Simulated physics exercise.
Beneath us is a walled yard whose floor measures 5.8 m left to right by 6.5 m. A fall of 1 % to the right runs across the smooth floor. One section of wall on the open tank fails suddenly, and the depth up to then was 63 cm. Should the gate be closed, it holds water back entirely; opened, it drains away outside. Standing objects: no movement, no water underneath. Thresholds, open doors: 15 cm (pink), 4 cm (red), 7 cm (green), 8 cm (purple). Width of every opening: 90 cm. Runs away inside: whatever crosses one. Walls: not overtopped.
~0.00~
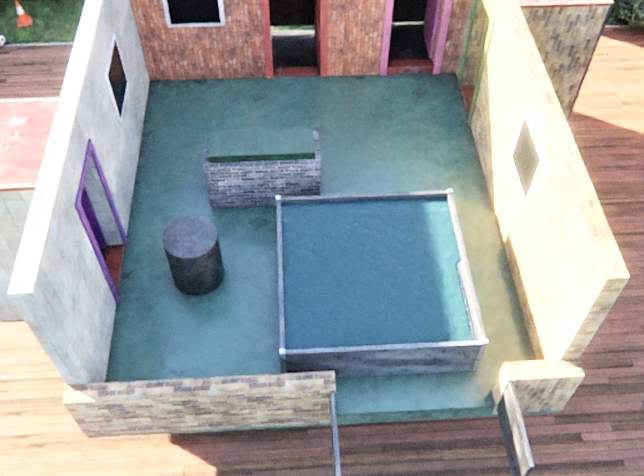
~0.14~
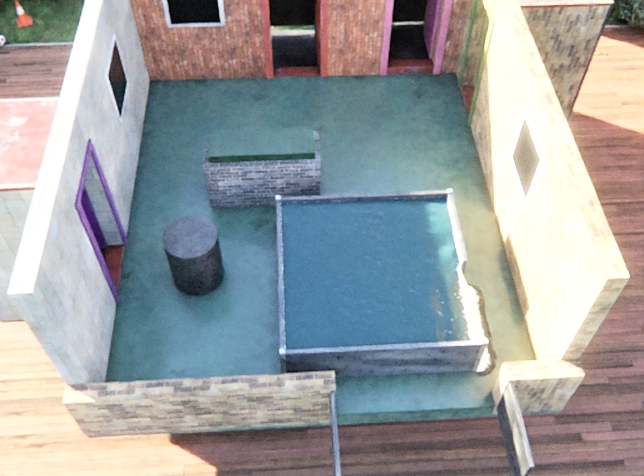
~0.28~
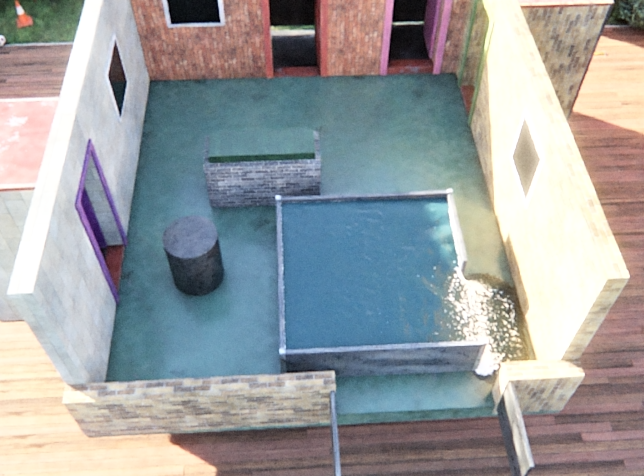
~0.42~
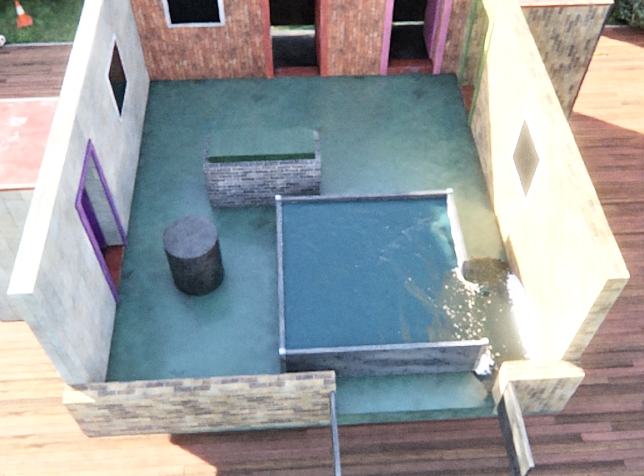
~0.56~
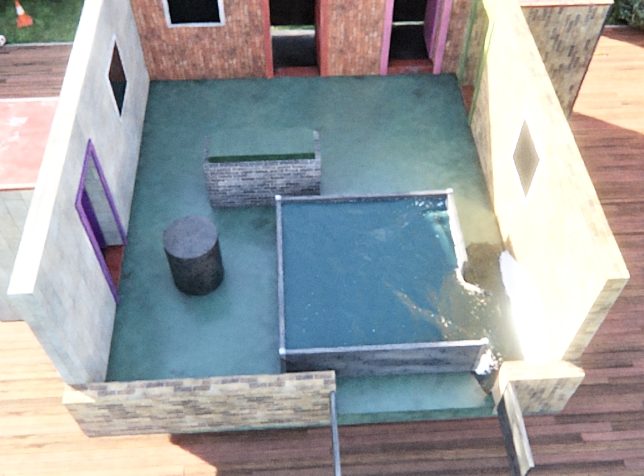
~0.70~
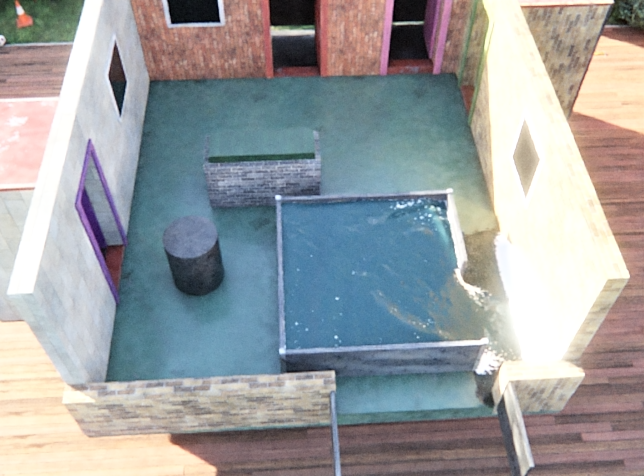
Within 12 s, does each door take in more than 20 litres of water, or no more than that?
In that time the pink door takes in more, the red door takes in more, the green door takes in more, the purple door takes in no more.
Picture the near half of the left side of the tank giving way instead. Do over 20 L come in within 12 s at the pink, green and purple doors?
Pink short, green beyond, purple beyond.
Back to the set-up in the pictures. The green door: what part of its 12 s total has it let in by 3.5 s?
Roughly 0%.
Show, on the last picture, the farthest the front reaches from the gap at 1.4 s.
Somewhere near pixel (477, 155).
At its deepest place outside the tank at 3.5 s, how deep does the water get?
36 cm or so.
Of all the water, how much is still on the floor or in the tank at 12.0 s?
About 74 per cent.
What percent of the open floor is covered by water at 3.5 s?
About 45 per cent.
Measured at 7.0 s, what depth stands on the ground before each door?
In centimetres, the pink door has 17, the red door 6, the green door 10 and the purple door 1.
After 1.4 s water covers 15 % of the floor and is deepest (69 cm) near (542, 386); pink door not reached, red door not reached, green door not reached, purple door not reached.
After 2.2 s water covers 30 % of the floor and is deepest (56 cm) near (532, 350); pink door not reached, red door not reached, green door 3 cm at the sill, 0 L in, purple door not reached.
After 3.5 s water covers 45 % of the floor and is deepest (36 cm) near (447, 81); pink door 31 cm at the sill, 31 L in, red door 4 cm at the sill, 0 L in, green door 9 cm at the sill, 1 L in, purple door not reached.
After 7.0 s water covers 80 % of the floor and is deepest (26 cm) near (528, 387); pink door 17 cm at the sill, 136 L in, red door 6 cm at the sill, 22 L in, green door 10 cm at the sill, 40 L in, purple door 1 cm at the sill, 0 L in.
After 12.0 s water covers 100 % of the floor and is deepest (17 cm) near (528, 387); pink door 12 cm at the sill, 143 L in, red door 5 cm at the sill, 37 L in, green door 12 cm at the sill, 126 L in, purple door 6 cm at the sill, 0 L in.
